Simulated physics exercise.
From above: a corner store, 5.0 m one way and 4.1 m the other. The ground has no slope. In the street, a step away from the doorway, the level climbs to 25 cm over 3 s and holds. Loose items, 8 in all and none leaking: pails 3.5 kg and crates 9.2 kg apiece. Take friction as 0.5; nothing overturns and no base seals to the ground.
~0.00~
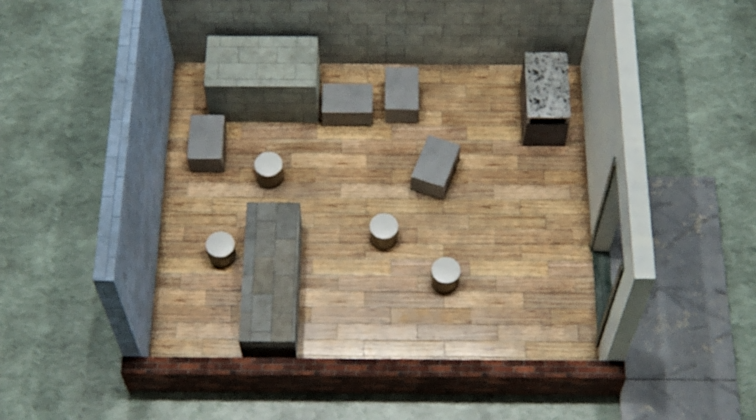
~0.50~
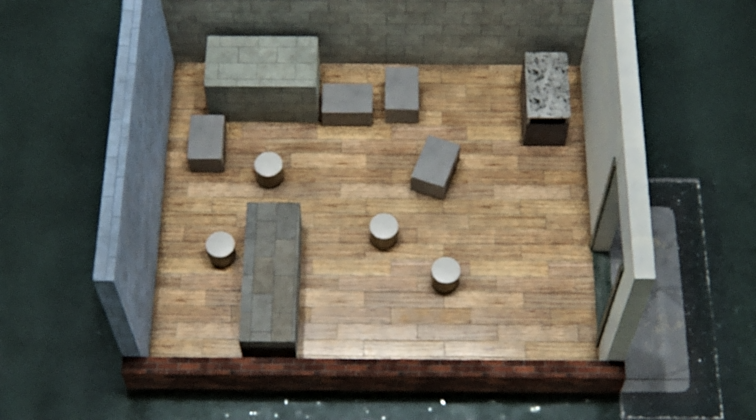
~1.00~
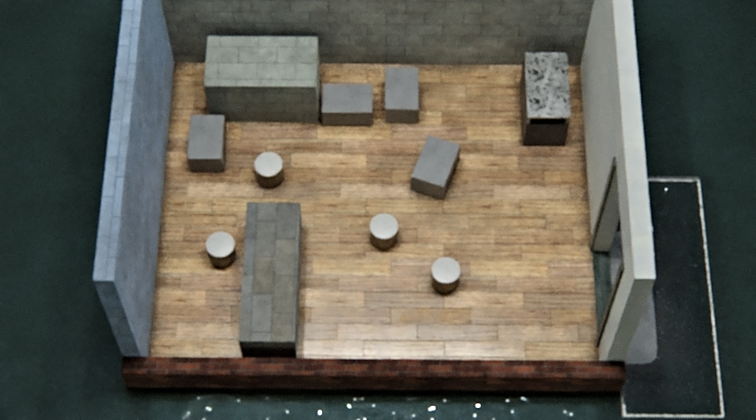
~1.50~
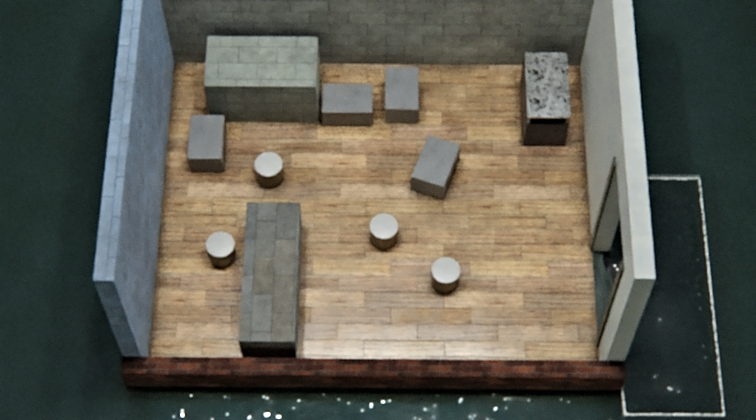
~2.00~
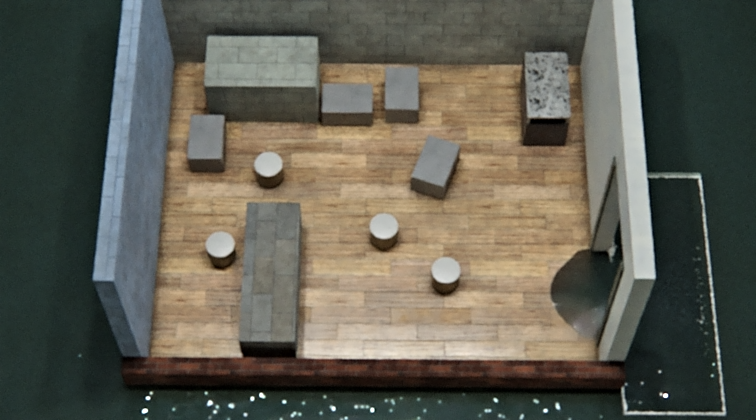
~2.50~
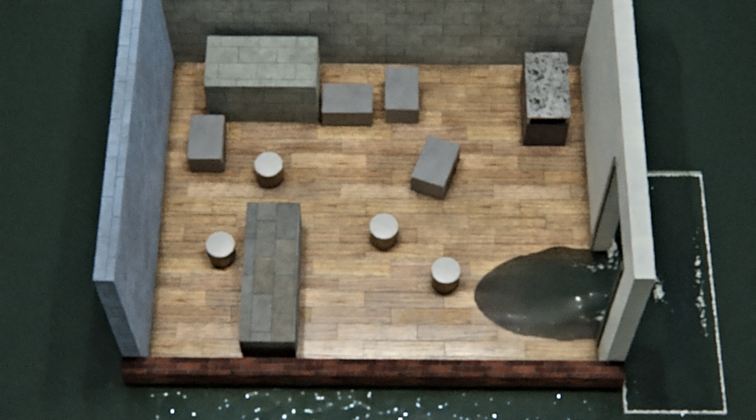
In a small corner store seen from above, dark water covered the ground outside, then came in through the doorway on the right and spread across the wooden floor, while the furnishings stayed still.
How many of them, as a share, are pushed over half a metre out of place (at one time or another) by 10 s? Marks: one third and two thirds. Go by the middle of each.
That comes to two thirds or above.
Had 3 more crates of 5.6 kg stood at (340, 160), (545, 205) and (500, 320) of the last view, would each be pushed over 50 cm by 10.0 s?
In that order: More, short of it, past it.
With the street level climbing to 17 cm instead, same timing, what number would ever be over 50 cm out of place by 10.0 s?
Then 3.
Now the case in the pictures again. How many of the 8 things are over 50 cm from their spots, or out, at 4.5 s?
I count 2.
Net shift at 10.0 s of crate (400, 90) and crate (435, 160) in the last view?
In that order: 120 cm, 80 cm.
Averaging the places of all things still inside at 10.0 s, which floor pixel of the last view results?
Near (347, 160).
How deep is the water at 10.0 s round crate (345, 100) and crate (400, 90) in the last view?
About 9 and 7 cm.
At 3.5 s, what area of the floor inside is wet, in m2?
Roughly 5.0 m2.
After 3.5 s 0 of 8 are over 50 cm from their spots; 0 afloat.
After 4.5 s 2 of 8 are over 50 cm from their spots; 0 afloat.
After 7.0 s 4 of 8 are over 50 cm from their spots; 3 afloat.
After 10.0 s 7 of 8 are over 50 cm from their spots, and 8 have been at some point; 8 afloat.
